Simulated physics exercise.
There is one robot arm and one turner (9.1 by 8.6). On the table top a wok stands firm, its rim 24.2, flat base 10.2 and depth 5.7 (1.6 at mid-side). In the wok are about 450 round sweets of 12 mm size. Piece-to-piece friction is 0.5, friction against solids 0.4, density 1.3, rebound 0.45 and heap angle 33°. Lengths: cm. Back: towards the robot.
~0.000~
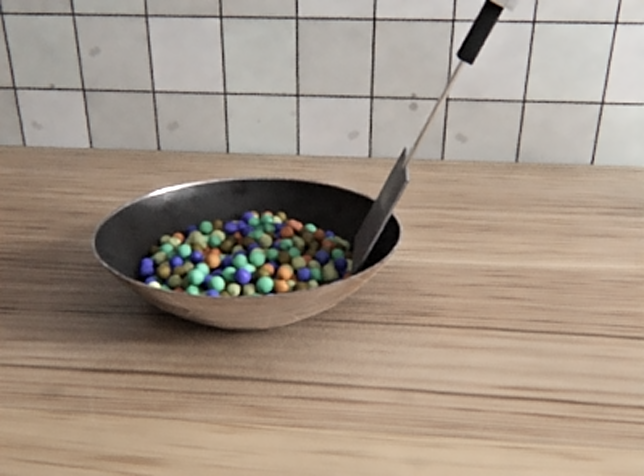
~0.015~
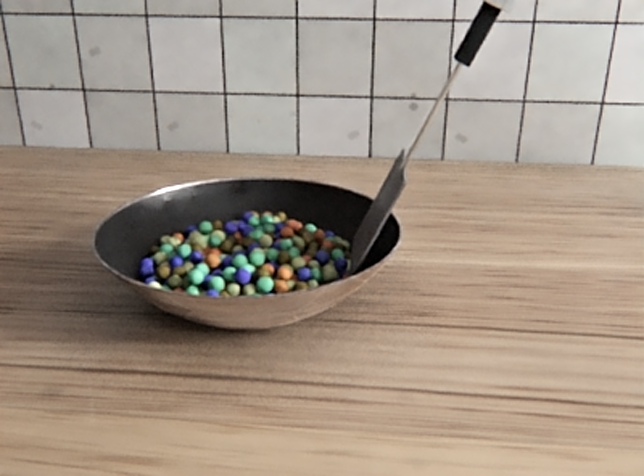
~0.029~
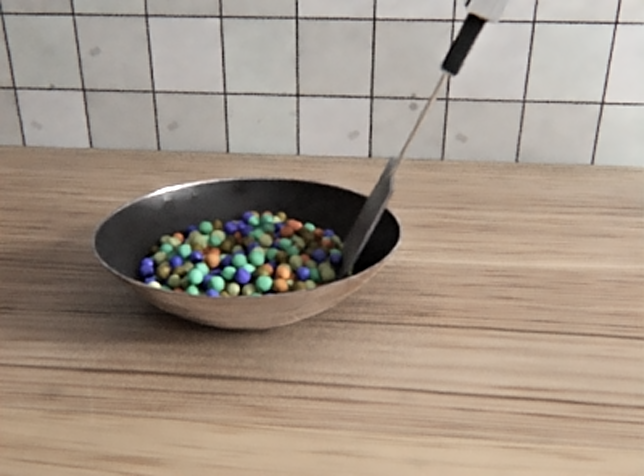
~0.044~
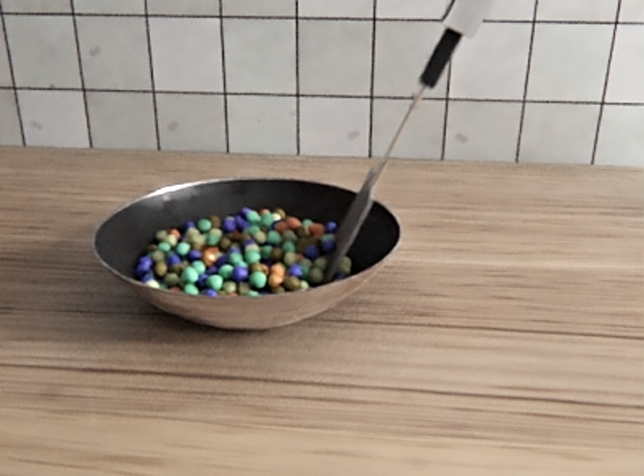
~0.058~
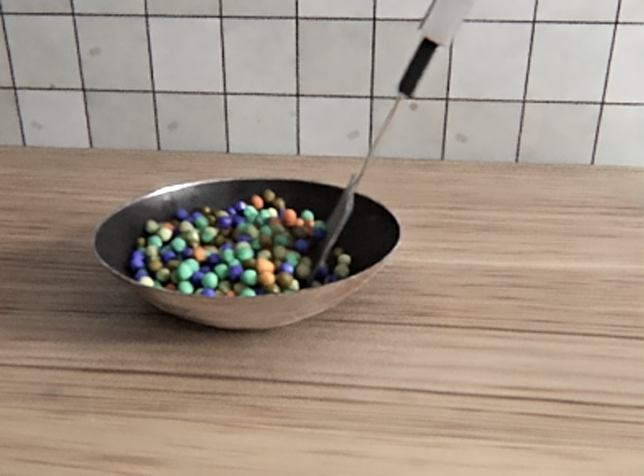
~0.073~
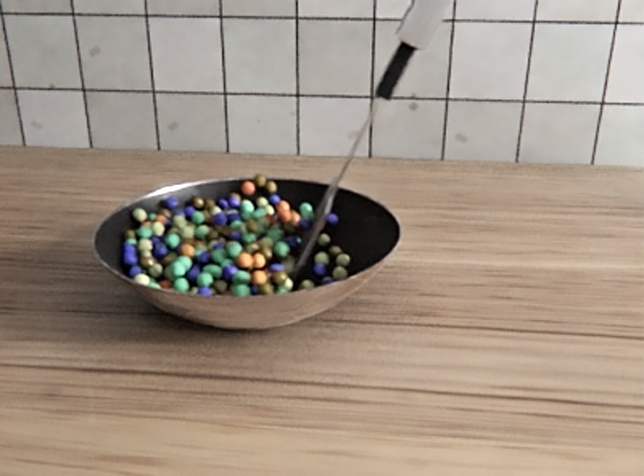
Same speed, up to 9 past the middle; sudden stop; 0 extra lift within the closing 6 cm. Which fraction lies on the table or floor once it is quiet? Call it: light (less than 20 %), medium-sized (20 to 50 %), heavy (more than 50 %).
It comes out heavy.
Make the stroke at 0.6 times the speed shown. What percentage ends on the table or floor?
Estimate: Approx. 50 %.
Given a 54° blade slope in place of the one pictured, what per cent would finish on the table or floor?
Then roughly 60 percent.
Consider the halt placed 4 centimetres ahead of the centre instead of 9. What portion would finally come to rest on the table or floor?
In that case about 15 percent ends on the table or floor.
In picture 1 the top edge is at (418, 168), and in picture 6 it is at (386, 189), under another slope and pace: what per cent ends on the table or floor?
Around 40 per cent finishes on the table or floor.
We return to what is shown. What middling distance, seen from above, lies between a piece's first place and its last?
Distance: Around 23 cm.
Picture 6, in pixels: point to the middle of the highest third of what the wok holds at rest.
Pixel estimate: About (195, 278).
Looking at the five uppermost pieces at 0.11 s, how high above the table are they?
I'd say close to 8 cm on average.
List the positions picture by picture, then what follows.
The turner top edge at (407, 162), sloping 65°; upper third of the load around (250, 255), from x 145 to 350, top at y 220; 446 in the wok, in the first picture.
The turner top edge at (405, 164), sloping 65°; upper third of the load around (249, 255), from x 145 to 350, top at y 220, in the second picture.
The turner top edge at (392, 172), sloping 65°; upper third of the load around (249, 255), from x 145 to 345, top at y 220, in the third picture.
The turner top edge at (373, 183), sloping 65°; upper third of the load around (248, 251), from x 145 to 345, top at y 215, in the fourth picture.
The turner top edge at (352, 190), sloping 65°; upper third of the load around (240, 243), from x 135 to 345, top at y 195, in the fifth picture.
The turner top edge at (332, 193), sloping 65°; upper third of the load around (231, 237), from x 130 to 345, top at y 180; 446 in the wok, in the sixth picture.
After 0.11 s, sloping 65°, highest piece 8 above the table; 443 in the wok, 3 on the blade or in flight.
After 0.14 s, sloping 65°, highest piece 10 above the table; 434 in the wok, 12 on the blade or in flight.
After 0.36 s, sloping 65°, highest piece 17 above the table; 179 in the wok, 104 on the table or floor, 163 on the blade or in flight.
After 1.41 s, sloping 65°, highest piece 6 above the table; 267 on the table or floor, 179 in the wok.
In the end, 267 on the table or floor, 179 in the wok. That is 60 % on the table or floor.
